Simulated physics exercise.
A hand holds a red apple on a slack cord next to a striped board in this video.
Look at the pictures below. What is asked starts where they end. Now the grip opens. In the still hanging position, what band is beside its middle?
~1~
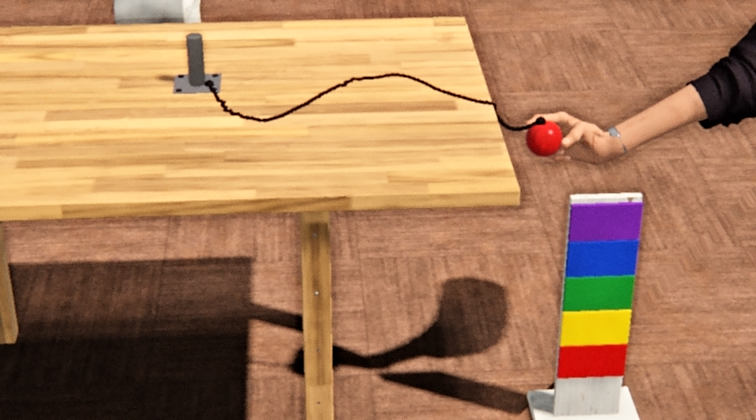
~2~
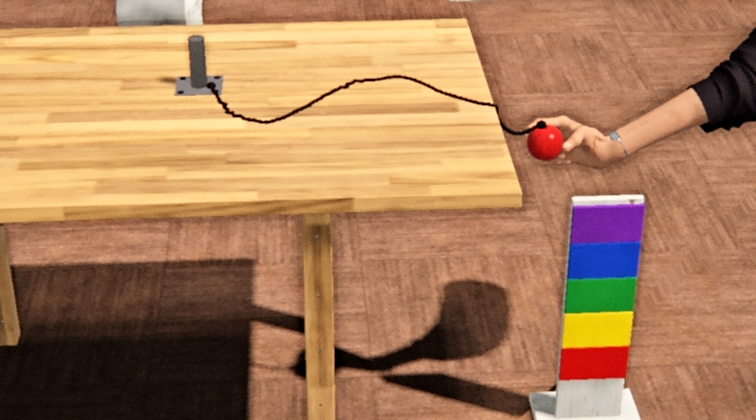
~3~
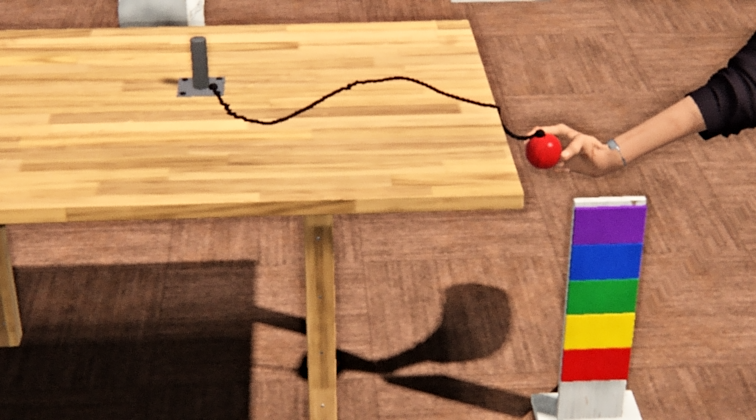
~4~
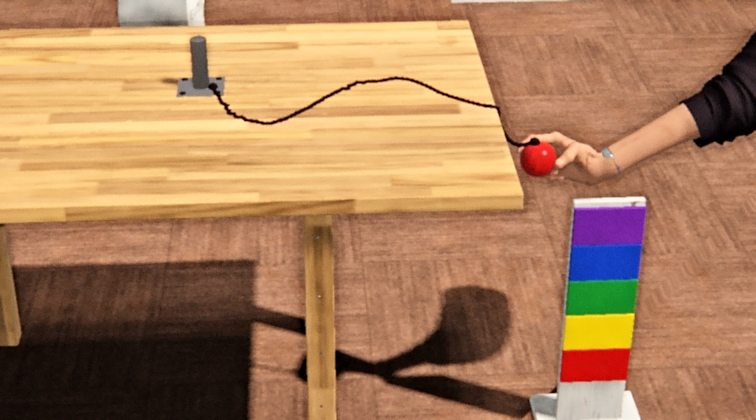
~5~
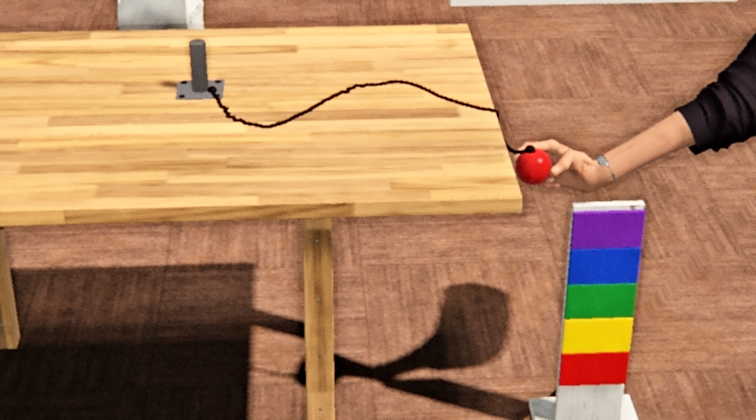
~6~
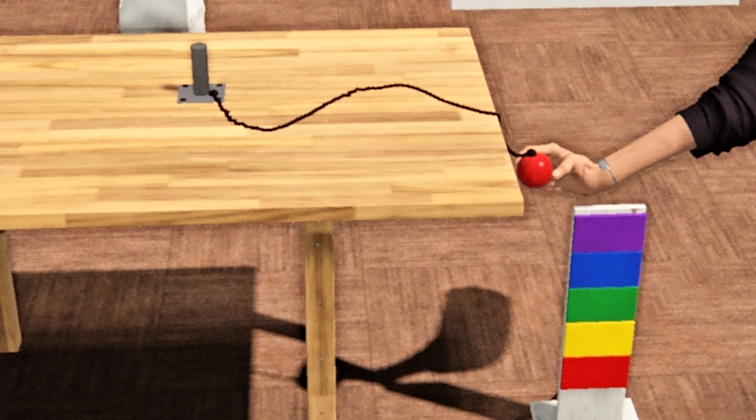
Its centre hangs level with the green band.
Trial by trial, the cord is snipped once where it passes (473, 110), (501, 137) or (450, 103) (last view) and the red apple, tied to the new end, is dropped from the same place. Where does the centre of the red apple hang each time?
The pixels are (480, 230), (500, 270) and (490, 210), in the order of the tries.
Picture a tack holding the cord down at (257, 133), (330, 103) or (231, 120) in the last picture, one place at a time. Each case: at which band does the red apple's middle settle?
Going through them one at a time, the answers are blue; purple; blue.
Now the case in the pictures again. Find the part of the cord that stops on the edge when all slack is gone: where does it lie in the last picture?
Near pixel (387, 87).
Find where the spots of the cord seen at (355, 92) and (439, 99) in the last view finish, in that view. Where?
Point one to (460, 111), point two to (496, 181).
Soon after, apple near (456, 303); level with green.
Then, apple near (510, 309); level with green.
At rest, apple near (491, 308); level with green. At green.
